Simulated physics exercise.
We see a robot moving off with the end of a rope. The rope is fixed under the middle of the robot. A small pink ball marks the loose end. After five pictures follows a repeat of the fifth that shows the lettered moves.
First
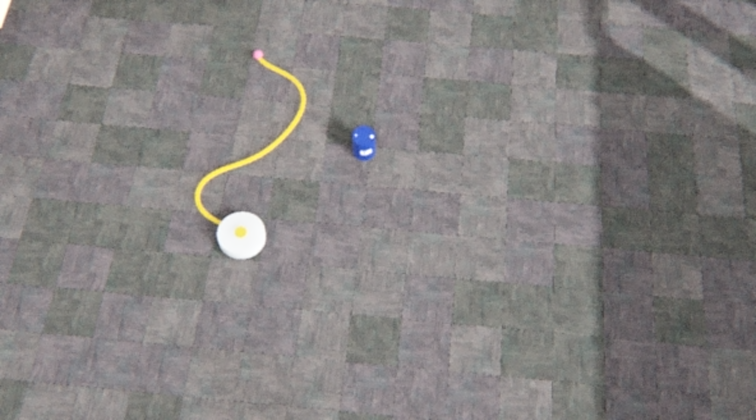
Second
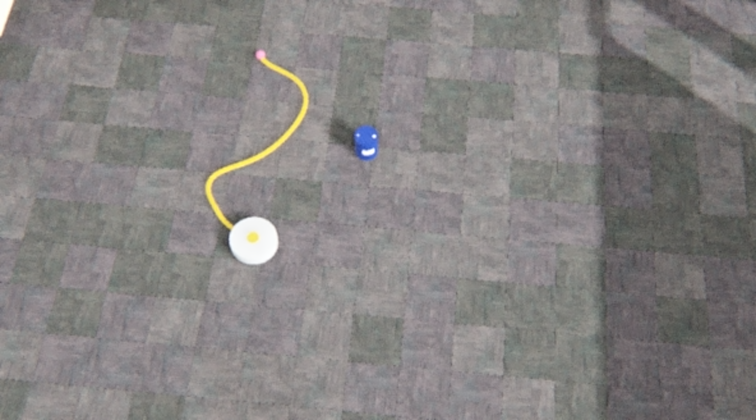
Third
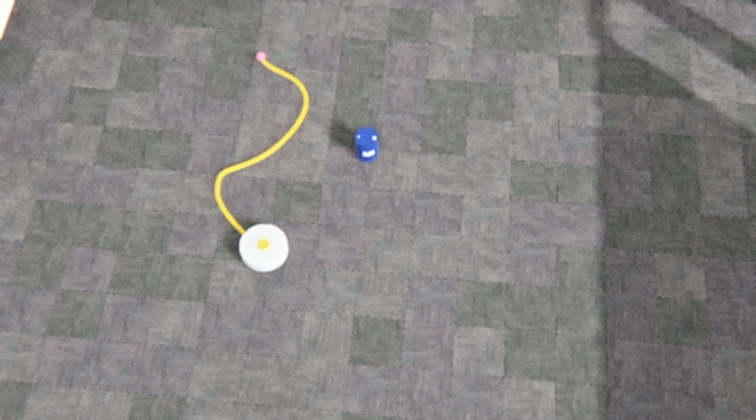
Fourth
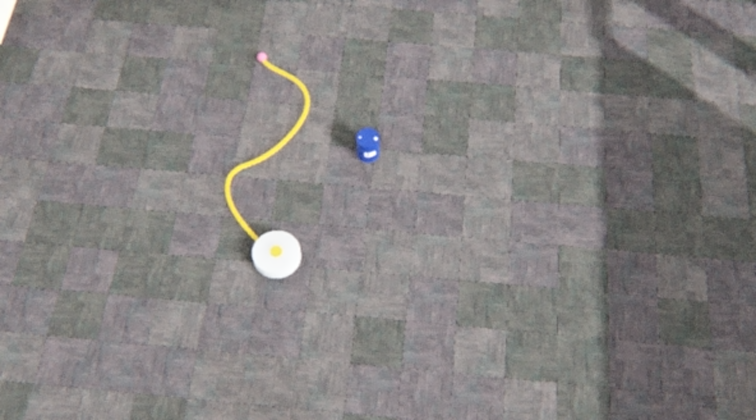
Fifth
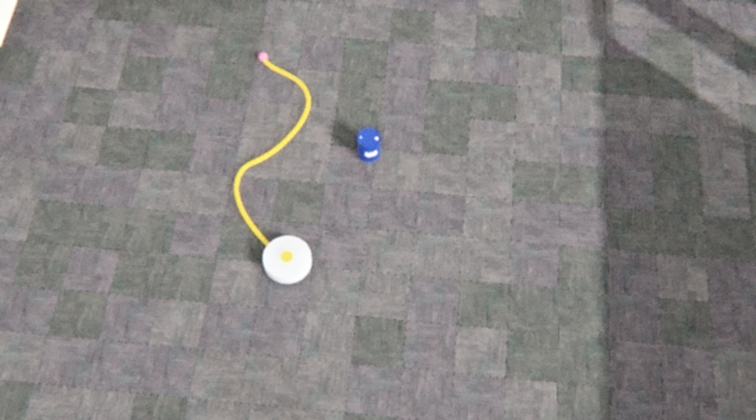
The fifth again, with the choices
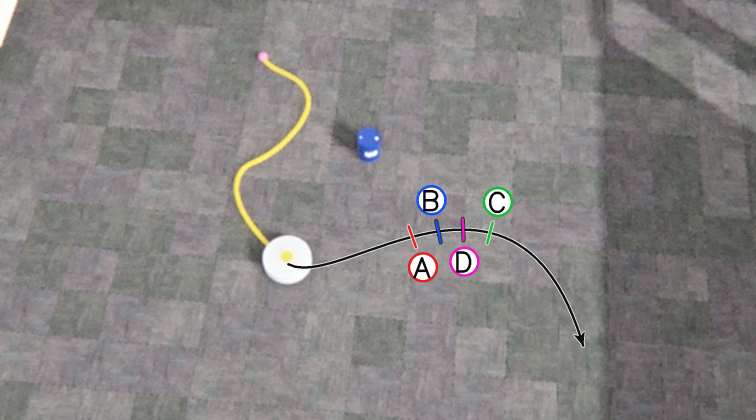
A round white robot slid slowly a short way down and to the right across the gray carpet, pulling one end of a curvy yellow rope, while the pink-tipped end and a small blue keg barely moved.
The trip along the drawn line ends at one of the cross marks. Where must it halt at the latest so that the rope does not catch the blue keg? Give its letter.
The farthest safe stop is C.
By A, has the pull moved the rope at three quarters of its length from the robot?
No.
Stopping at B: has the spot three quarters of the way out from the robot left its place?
No.
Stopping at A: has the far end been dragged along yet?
By then, no.
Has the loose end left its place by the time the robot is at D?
By then, no.
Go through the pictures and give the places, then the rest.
The first frame shows robot (242, 236); free end (258, 55); blue keg (364, 143).
The second frame shows robot (254, 241); free end (260, 55).
The third frame shows robot (264, 248); free end (260, 57).
The fourth frame shows robot (277, 255); free end (262, 57).
The fifth frame shows robot (288, 260); free end (263, 57); blue keg (369, 145).
On the marked copy, A at (412, 237); B at (438, 231); C at (490, 233); D at (463, 230); the route from (288, 264) via (467, 230) to (583, 346).
With C. Early on, robot (359, 250), middle of the rope (274, 156), free end (263, 57).
Further on, robot (429, 229), middle of the rope (299, 161), free end (263, 57).
At the end, robot (491, 229), middle of the rope (351, 161), free end (268, 61); nothing has been touched.
As for the rest, A is safe but short; B is safe but short; D is safe but short.
